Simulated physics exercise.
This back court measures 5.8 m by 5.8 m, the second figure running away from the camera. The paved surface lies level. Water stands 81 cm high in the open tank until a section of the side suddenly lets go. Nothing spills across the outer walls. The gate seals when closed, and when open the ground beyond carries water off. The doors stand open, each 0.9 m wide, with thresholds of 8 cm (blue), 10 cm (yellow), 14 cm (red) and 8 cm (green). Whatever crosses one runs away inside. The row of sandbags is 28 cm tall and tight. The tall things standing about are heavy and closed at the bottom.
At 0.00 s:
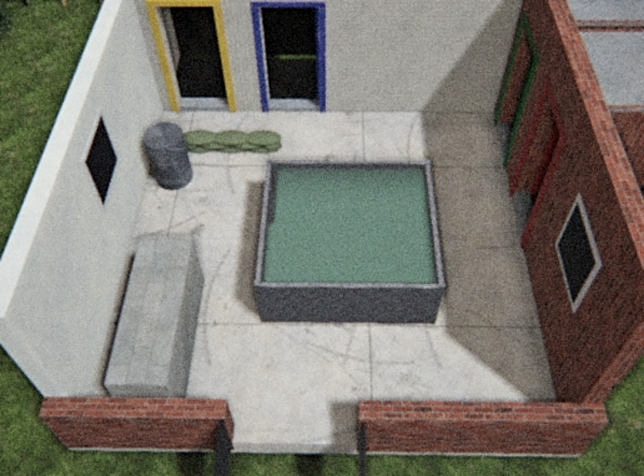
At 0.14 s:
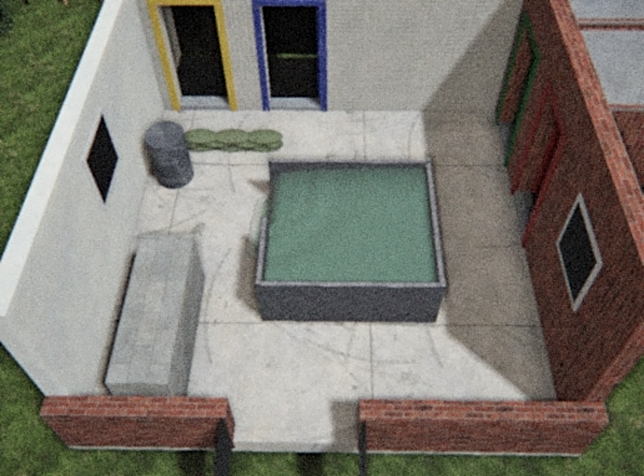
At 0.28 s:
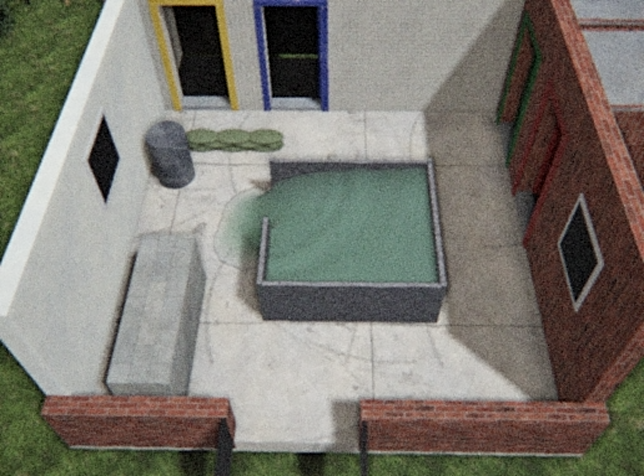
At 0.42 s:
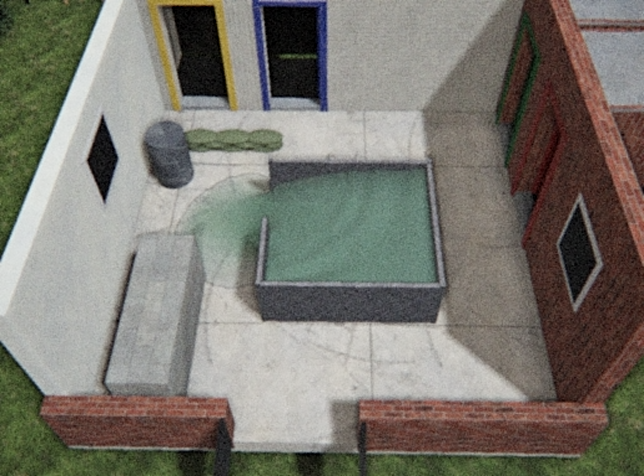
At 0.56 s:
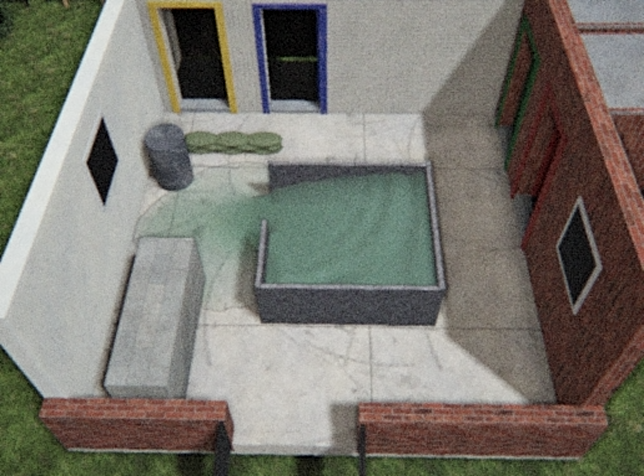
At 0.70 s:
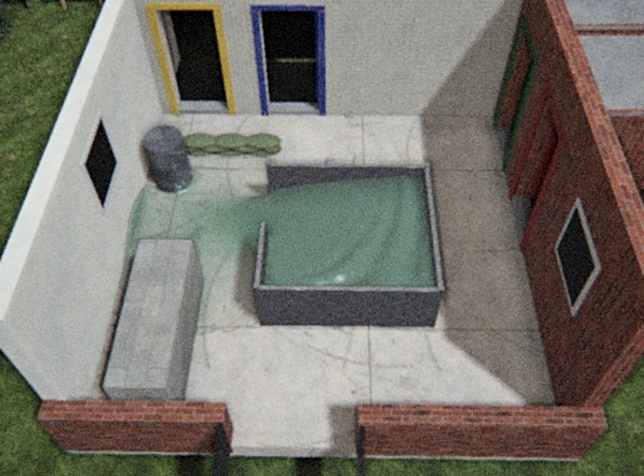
Green water in an open tank sat still, then poured out through a gap at its left side and spread across the pale paving to the left wall, around a grey block and barrel.
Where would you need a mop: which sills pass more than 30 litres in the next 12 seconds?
The water let in: At the blue door it does not reach the limit; at the yellow door it goes over the limit; at the red door it does not reach the limit; at the green door it goes over the limit.
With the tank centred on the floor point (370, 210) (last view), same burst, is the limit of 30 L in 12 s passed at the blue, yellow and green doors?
Against that limit: Blue over, yellow over, green past it.
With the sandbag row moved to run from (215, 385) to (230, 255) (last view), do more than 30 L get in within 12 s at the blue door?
Then: Blue past it.
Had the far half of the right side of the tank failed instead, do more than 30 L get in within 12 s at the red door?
Then: Red past it.
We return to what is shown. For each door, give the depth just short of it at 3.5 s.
In cm: Blue 4, yellow 18, red 0, green 0.
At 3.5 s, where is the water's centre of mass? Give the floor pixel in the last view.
Around (258, 250).
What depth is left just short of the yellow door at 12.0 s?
About 8.5 cm.
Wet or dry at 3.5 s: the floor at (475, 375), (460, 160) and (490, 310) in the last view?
In turn: Dry, not reached, not reached.
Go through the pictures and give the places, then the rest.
The first picture shows the open tank at (349, 223) is whole and still, 81 cm deep.
In the second picture, water pours out at (273, 217) and has run 0.6 m, to a hidden place; typically 7 cm deep outside, 81 cm at the open tank's back.
In the third picture, water pours out at (274, 217) and has run 0.9 m, to (224, 253); typically 12 cm deep outside, 81 cm at the open tank's back.
In the fourth picture, water pours out at (273, 219) and has run 1.4 m, to a hidden place; typically 8 cm deep outside, 81 cm at the open tank's back.
In the fifth picture, water pours out at (273, 221) and has run 2.1 m, to a hidden place; typically 6 cm deep outside, 79 cm at the open tank's back.
In the sixth picture, water pours out at (271, 222) and has run 2.3 m, to (145, 187); typically 7 cm deep outside, 71 cm at the open tank's back.
After 1.4 s water covers 25 % of the floor and is deepest (50 cm) near (141, 204); blue door not reached, yellow door not reached, red door not reached, green door not reached.
After 2.2 s water covers 30 % of the floor and is deepest (46 cm) near (137, 222); blue door not reached, yellow door 21 cm at the sill, 12 L in, red door not reached, green door not reached.
After 3.5 s water covers 55 % of the floor and is deepest (50 cm) near (85, 424); blue door 4 cm at the sill, 0 L in, yellow door 18 cm at the sill, 81 L in, red door not reached, green door not reached.
After 7.0 s water covers 90 % of the floor and is deepest (24 cm) near (216, 164); blue door 4 cm at the sill, 0 L in, yellow door 15 cm at the sill, 162 L in, red door 9 cm at the sill, 0 L in, green door 15 cm at the sill, 45 L in.
After 12.0 s water covers 95 % of the floor and is deepest (14 cm) near (553, 417); blue door 5 cm at the sill, 0 L in, yellow door 8 cm at the sill, 191 L in, red door 9 cm at the sill, 1 L in, green door 12 cm at the sill, 151 L in.
